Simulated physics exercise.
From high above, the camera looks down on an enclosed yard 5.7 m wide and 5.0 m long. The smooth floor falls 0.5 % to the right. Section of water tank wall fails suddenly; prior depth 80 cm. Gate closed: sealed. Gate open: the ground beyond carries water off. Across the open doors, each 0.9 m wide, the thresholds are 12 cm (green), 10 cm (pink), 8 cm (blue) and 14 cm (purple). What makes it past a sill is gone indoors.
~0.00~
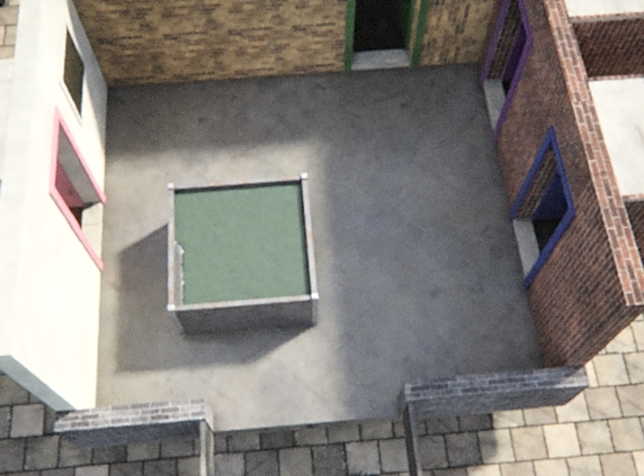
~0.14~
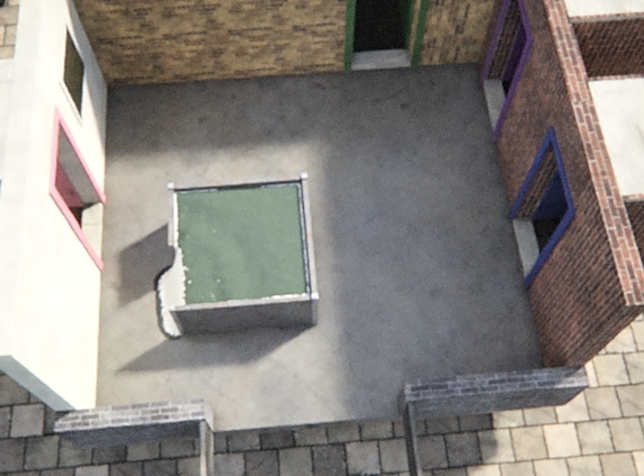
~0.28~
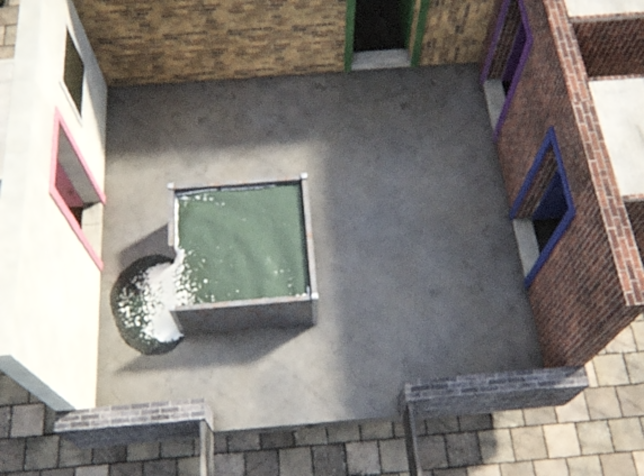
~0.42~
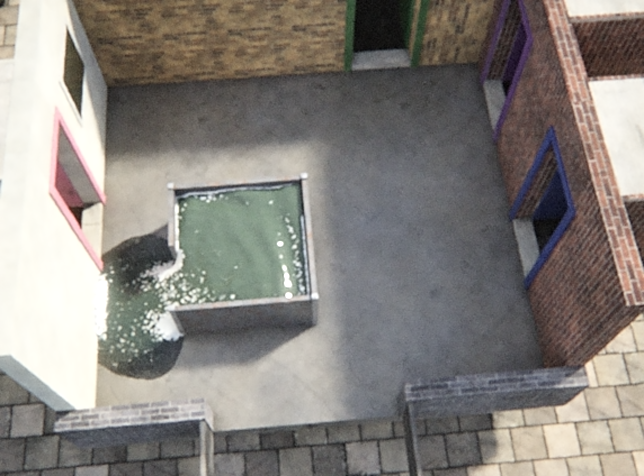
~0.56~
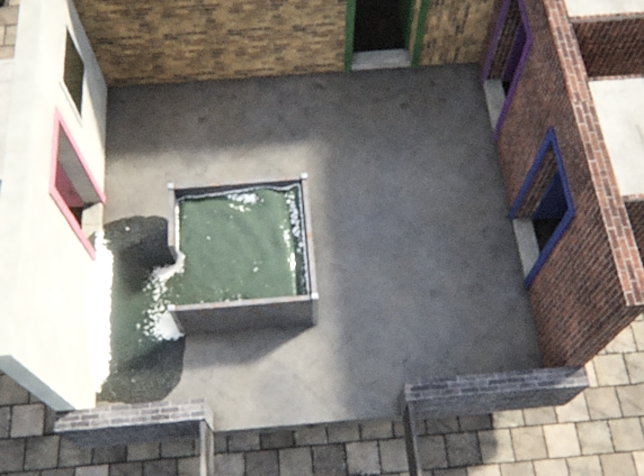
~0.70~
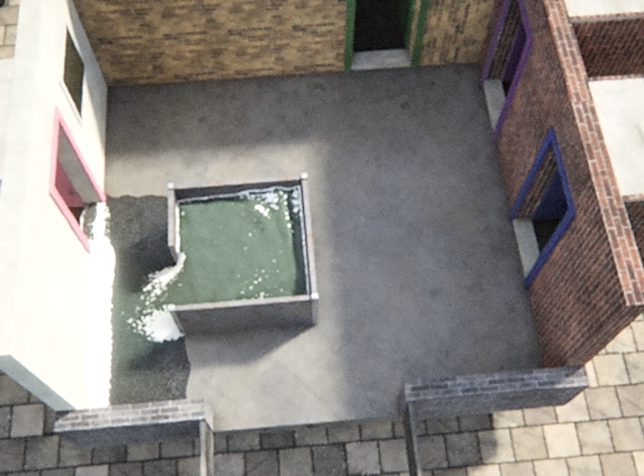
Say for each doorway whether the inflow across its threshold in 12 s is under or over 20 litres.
Green door: Short; pink door: Surplus; blue door: Short; purple door: Short.
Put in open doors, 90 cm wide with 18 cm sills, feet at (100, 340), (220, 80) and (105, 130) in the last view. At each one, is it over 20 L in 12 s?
The first one exceeds it, the second one doesn't reach it, and the third one doesn't reach it.
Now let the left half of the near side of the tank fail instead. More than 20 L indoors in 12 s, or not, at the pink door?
Pink: Falls short.
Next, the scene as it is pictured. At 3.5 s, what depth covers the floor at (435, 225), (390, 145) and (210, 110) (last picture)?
1, 0 and 10 cm, respectively.
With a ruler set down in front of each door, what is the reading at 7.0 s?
You'd see green at 3 cm, pink at 6 cm, blue at 7 cm and purple at 13 cm.
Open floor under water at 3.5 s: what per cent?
65 %.
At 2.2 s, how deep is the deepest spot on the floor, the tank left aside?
40 cm or so.
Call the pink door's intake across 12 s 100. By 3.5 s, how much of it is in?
I'd put it at about 90 per cent by that point.
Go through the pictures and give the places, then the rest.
The first picture shows still water, 80 cm deep, in the water tank at (241, 243).
In the second picture, the front is at a hidden place, 0.5 m from the gap at (182, 294); 0.2 m2 of floor is under water; 80 cm left at the back of the water tank.
In the third picture, the front is at (119, 288), 0.9 m from the gap at (182, 294); 0.9 m2 of floor is under water; 80 cm left at the back of the water tank.
In the fourth picture, the front is at (98, 355), 1.3 m from the gap at (182, 295); 1.7 m2 of floor is under water; 74 cm left at the back of the water tank.
In the fifth picture, the front is at (97, 392), 1.6 m from the gap at (182, 295); 2.4 m2 of floor is under water; 69 cm left at the back of the water tank.
In the sixth picture, water pours out at (182, 294) and has run 1.9 m, to (104, 202); typically 7 cm deep outside, 68 cm at the water tank's back.
After 1.4 s water covers 20 % of the floor and is deepest (60 cm) near (95, 421); green door not reached, pink door 17 cm at the sill, 13 L in, blue door not reached, purple door not reached.
After 2.2 s water covers 40 % of the floor and is deepest (40 cm) near (95, 421); green door not reached, pink door 14 cm at the sill, 29 L in, blue door not reached, purple door not reached.
After 3.5 s water covers 65 % of the floor and is deepest (28 cm) near (96, 407); green door 3 cm at the sill, 0 L in, pink door 11 cm at the sill, 40 L in, blue door 10 cm at the sill, 1 L in, purple door not reached.
After 7.0 s water covers 90 % of the floor and is deepest (14 cm) near (499, 173); green door 3 cm at the sill, 0 L in, pink door 6 cm at the sill, 43 L in, blue door 7 cm at the sill, 7 L in, purple door 13 cm at the sill, 0 L in.
After 12.0 s water covers 95 % of the floor and is deepest (10 cm) near (402, 395); green door 8 cm at the sill, 1 L in, pink door 3 cm at the sill, 44 L in, blue door 7 cm at the sill, 7 L in, purple door 8 cm at the sill, 0 L in.
